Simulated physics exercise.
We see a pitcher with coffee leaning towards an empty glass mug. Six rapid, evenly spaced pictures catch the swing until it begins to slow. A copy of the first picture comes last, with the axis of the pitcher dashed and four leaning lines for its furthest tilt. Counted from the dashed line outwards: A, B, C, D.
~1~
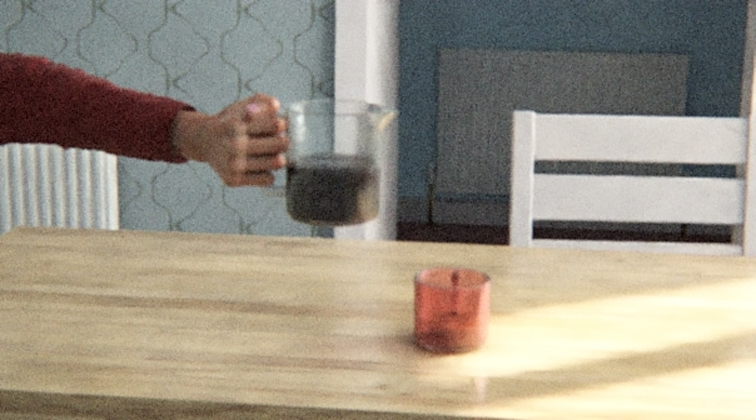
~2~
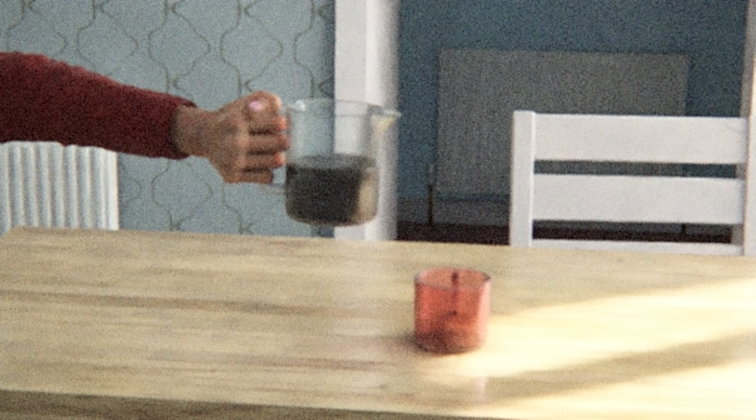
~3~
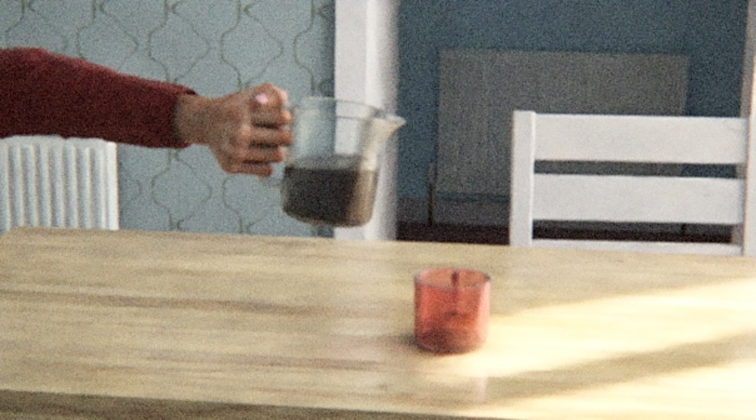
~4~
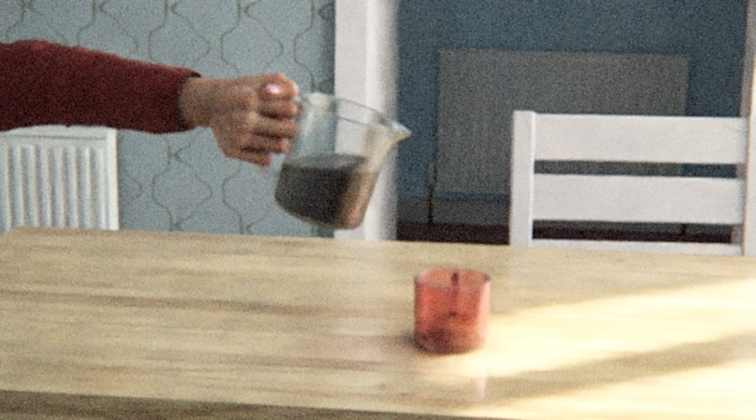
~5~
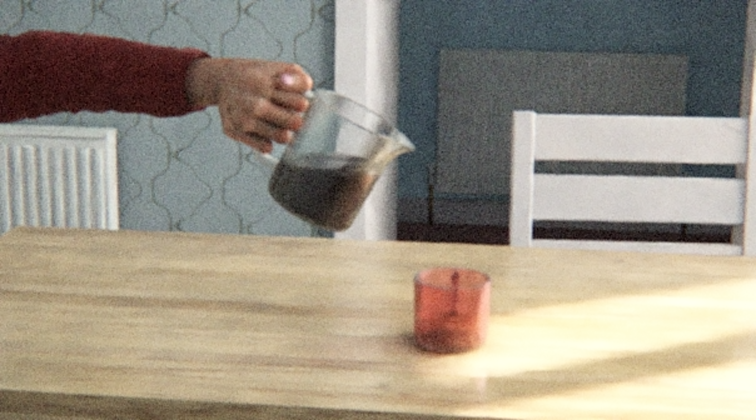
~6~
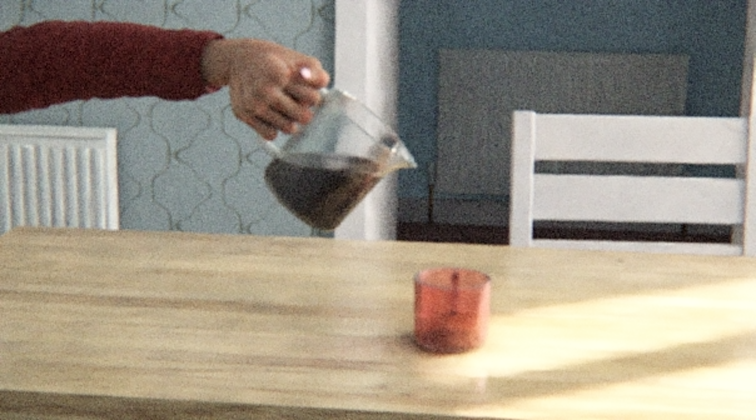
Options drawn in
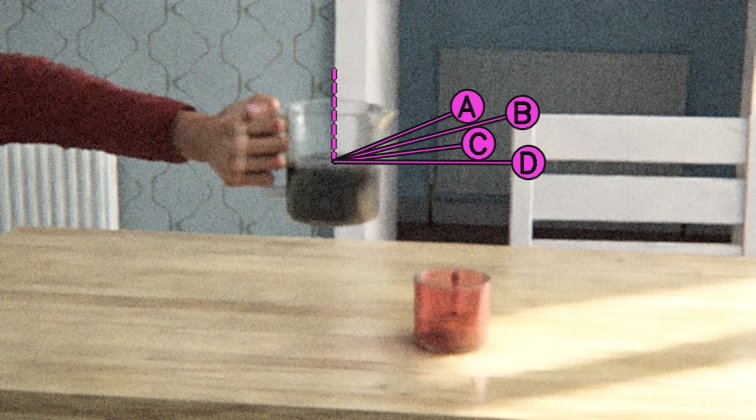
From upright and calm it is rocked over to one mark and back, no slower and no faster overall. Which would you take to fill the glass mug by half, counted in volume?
The best tilt is B.
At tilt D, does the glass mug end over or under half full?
Over.
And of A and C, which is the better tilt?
Here it is tilt A.
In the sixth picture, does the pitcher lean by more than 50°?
No.
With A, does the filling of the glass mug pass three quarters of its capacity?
No, less.
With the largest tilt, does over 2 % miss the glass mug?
Yes, it does.
In magenta, A at (452, 113); B at (505, 116); C at (461, 145); D at (511, 162).
If A is chosen, the glass mug ends with about 38 % of what it can hold.
If B is chosen, the glass mug ends with about 53 % of what it can hold; 7 % of the coffee is spilt.
If C is chosen, the glass mug ends with about 75 % of what it can hold; 6 % of the coffee is spilt.
If D is chosen, the glass mug ends with about 88 % of what it can hold; 10 % of the coffee is spilt.
